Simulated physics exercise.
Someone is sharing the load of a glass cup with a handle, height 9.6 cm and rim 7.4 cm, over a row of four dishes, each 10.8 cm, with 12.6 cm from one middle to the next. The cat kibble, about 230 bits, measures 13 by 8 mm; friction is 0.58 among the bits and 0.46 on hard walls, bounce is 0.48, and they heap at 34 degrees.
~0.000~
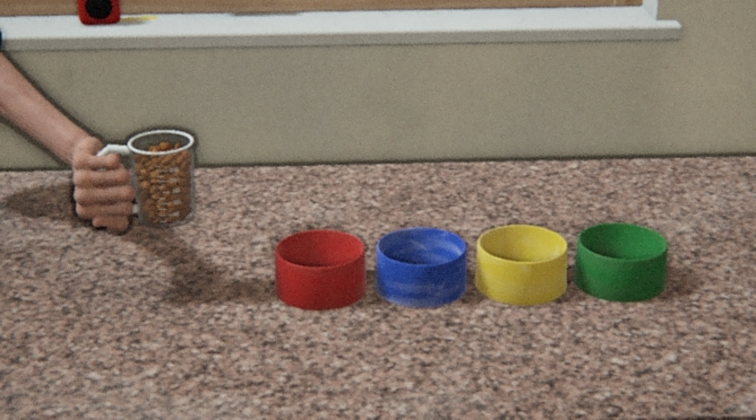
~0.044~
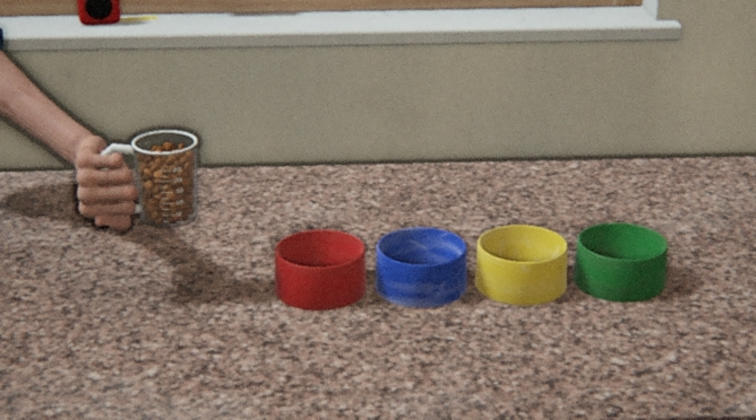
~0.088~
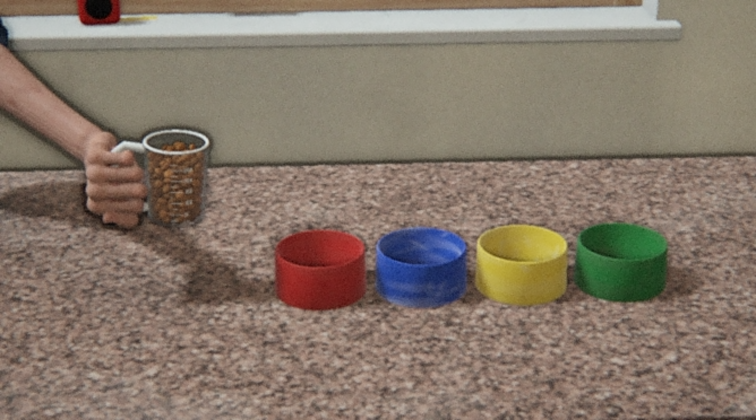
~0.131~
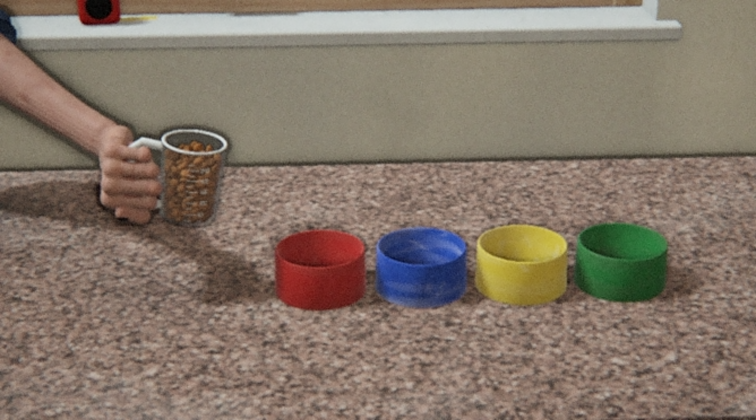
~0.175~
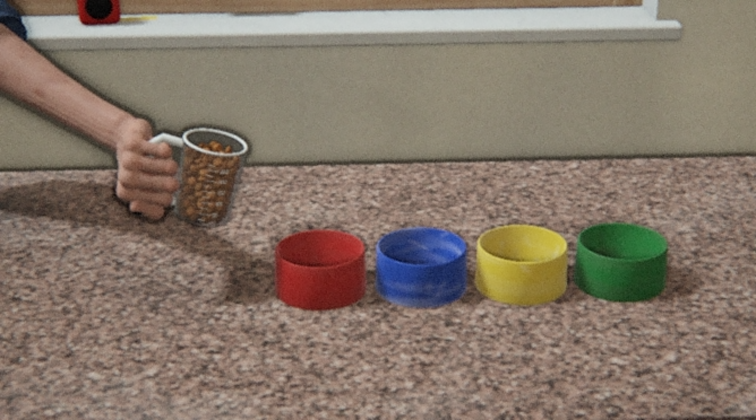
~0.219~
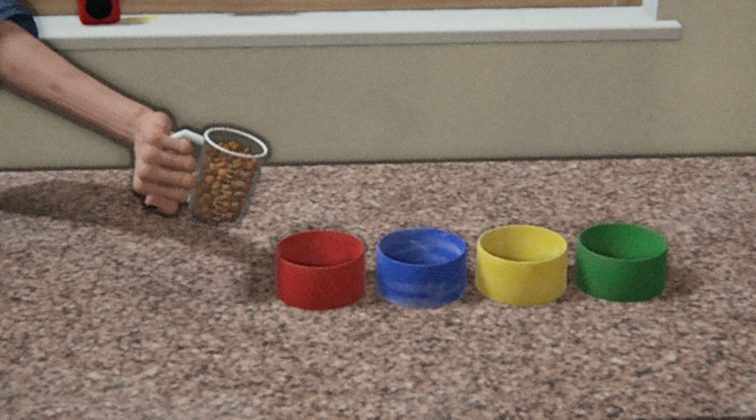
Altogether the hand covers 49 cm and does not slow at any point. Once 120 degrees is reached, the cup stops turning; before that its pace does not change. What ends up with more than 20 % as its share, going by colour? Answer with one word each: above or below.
Red below, blue below, green above, yellow below, counter below.
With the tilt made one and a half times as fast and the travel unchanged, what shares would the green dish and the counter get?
In that case you'd see green at 40 and the counter at 20.
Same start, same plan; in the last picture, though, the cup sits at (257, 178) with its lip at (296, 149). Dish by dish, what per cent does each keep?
In the end red holds 0, blue holds 0, green holds 90, yellow holds 0.
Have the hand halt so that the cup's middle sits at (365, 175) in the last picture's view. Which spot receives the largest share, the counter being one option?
Most of it ends up at blue.
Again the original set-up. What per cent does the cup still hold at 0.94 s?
About 90 percent of the load.
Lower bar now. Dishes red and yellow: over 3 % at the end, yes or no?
So red is a miss and yellow is a pass.
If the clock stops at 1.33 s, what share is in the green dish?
Close to 90 per cent at that point.
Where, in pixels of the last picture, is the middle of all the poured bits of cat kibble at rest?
Close to pixel (625, 268).
Then, at 0.65 s, tilt 68 degrees; cup holds 100 %.
Then, at 0.94 s, tilt 102 degrees; cup holds 90 %, yellow 10 %.
Then, at 1.33 s, tilt 120 degrees; cup holds 0 %, green 90 %, yellow 5 %.
At rest (1.9 s), red 0 %, blue 0 %, green 90 %, yellow 5 %, counter 5 %.
